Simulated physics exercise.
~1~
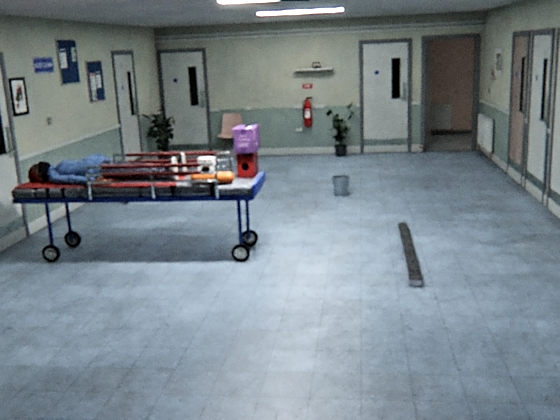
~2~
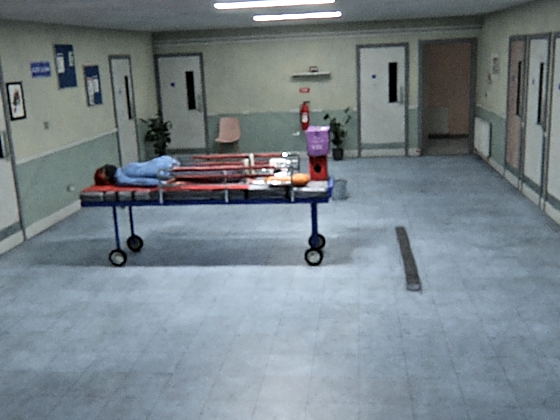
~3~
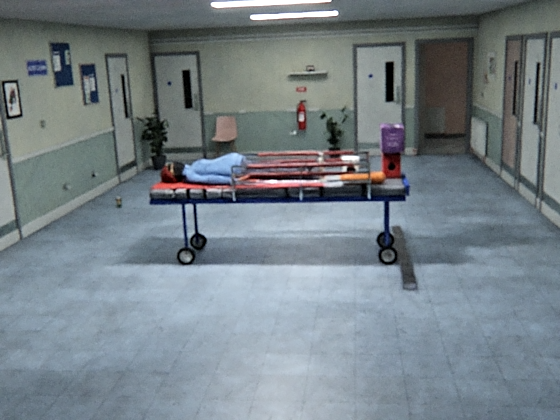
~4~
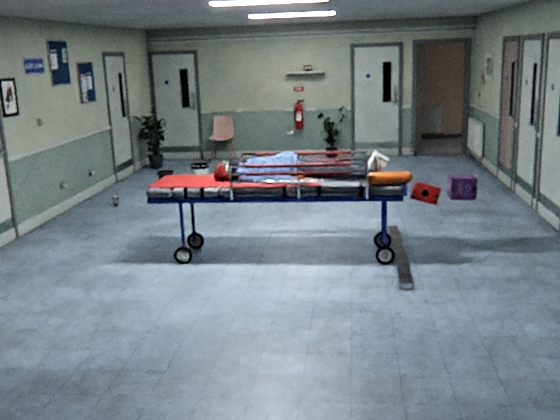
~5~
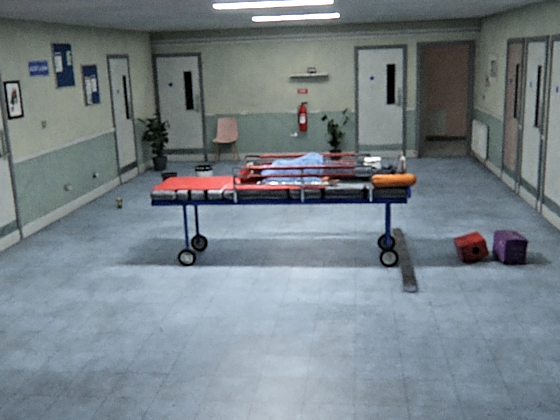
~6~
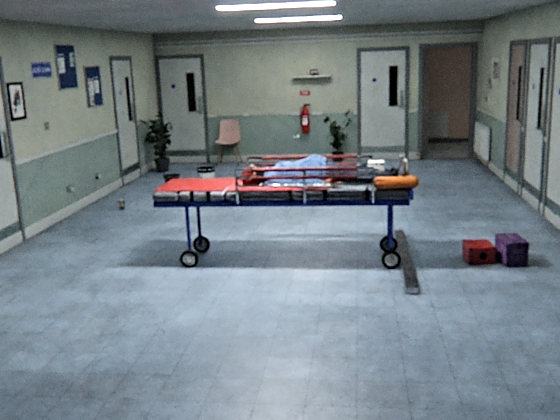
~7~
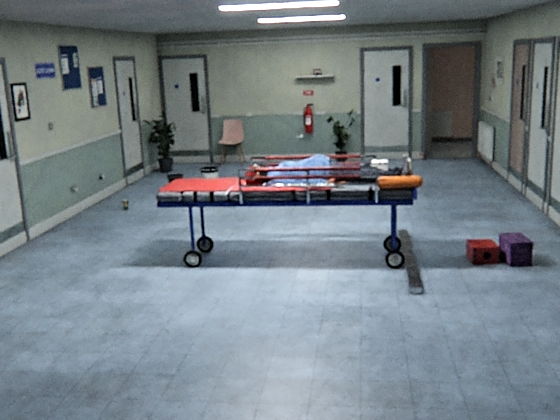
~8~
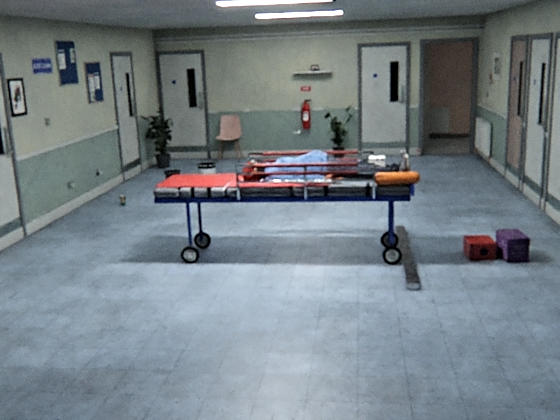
At first, a blue-framed trolley rolls to the right along a hospital passage, carrying a limp person in blue, an orange bottle, a white pump, and a purple holdall beside a red monitor. It reaches the dark sill lying across the floor and stops abruptly, staying flat. The person slides toward the right end, arms and legs loose, while the holdall and monitor fly off that end, tipping over as they drop. Both land on the floor to the right and settle side by side. The person, the bottle and the upright pump remain on the motionless trolley.
